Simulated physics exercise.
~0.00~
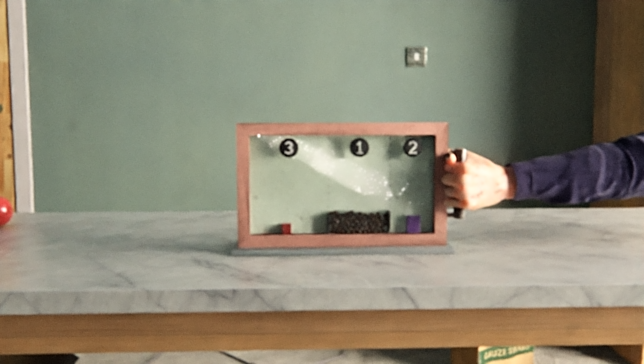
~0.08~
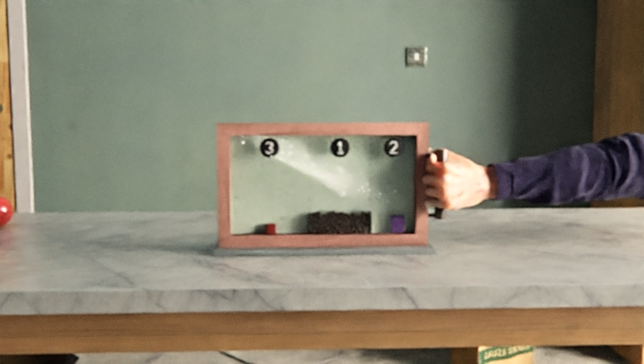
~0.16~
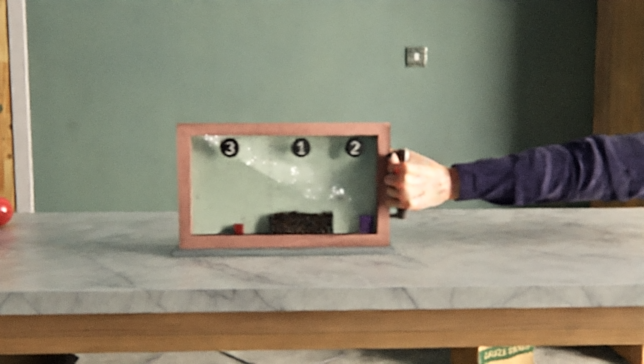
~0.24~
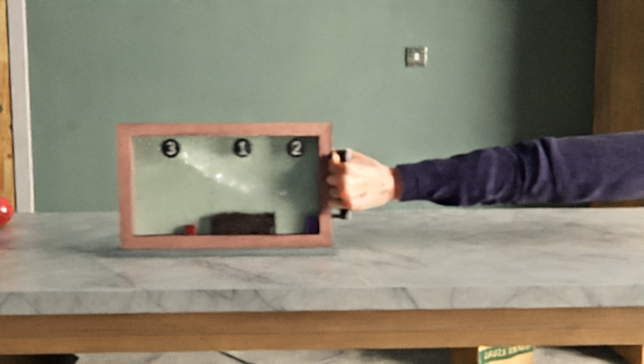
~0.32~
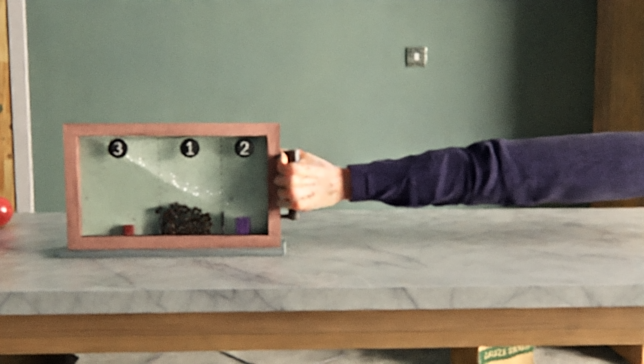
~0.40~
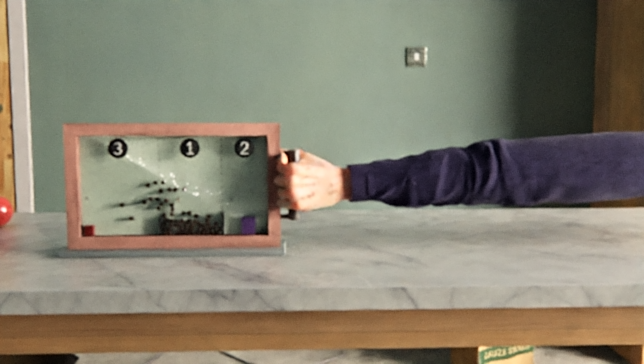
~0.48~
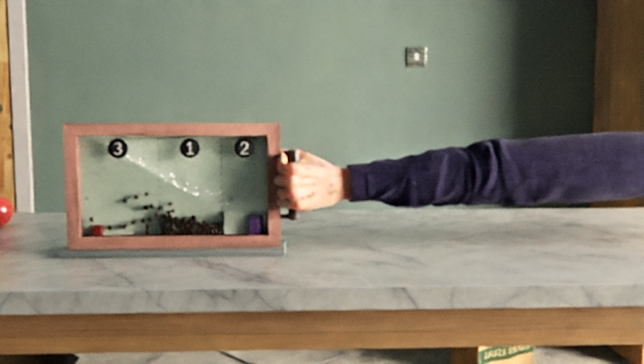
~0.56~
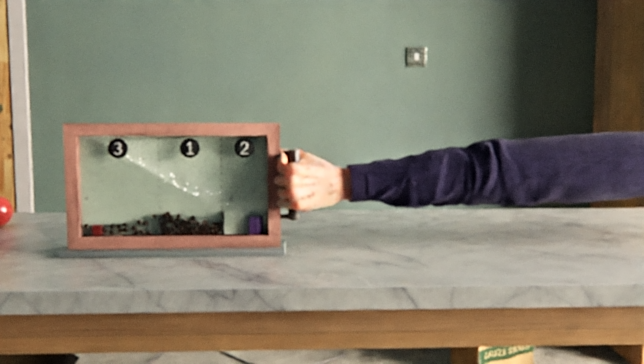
To begin with, a hand grips the handle of a shallow, clear-fronted case standing on edge on a marble-topped table, with a heap of small dark pills between a red block and a purple block. The hand slides the case left along the table, and the heap keeps its flat-topped shape. As the case comes to a stop, the heap begins to crumble. Pills then scatter leftward through the air, while the red block slides to the left wall. Finally the pills drop and settle in a low, uneven layer across the middle and left strips, leaving the right strip without any.
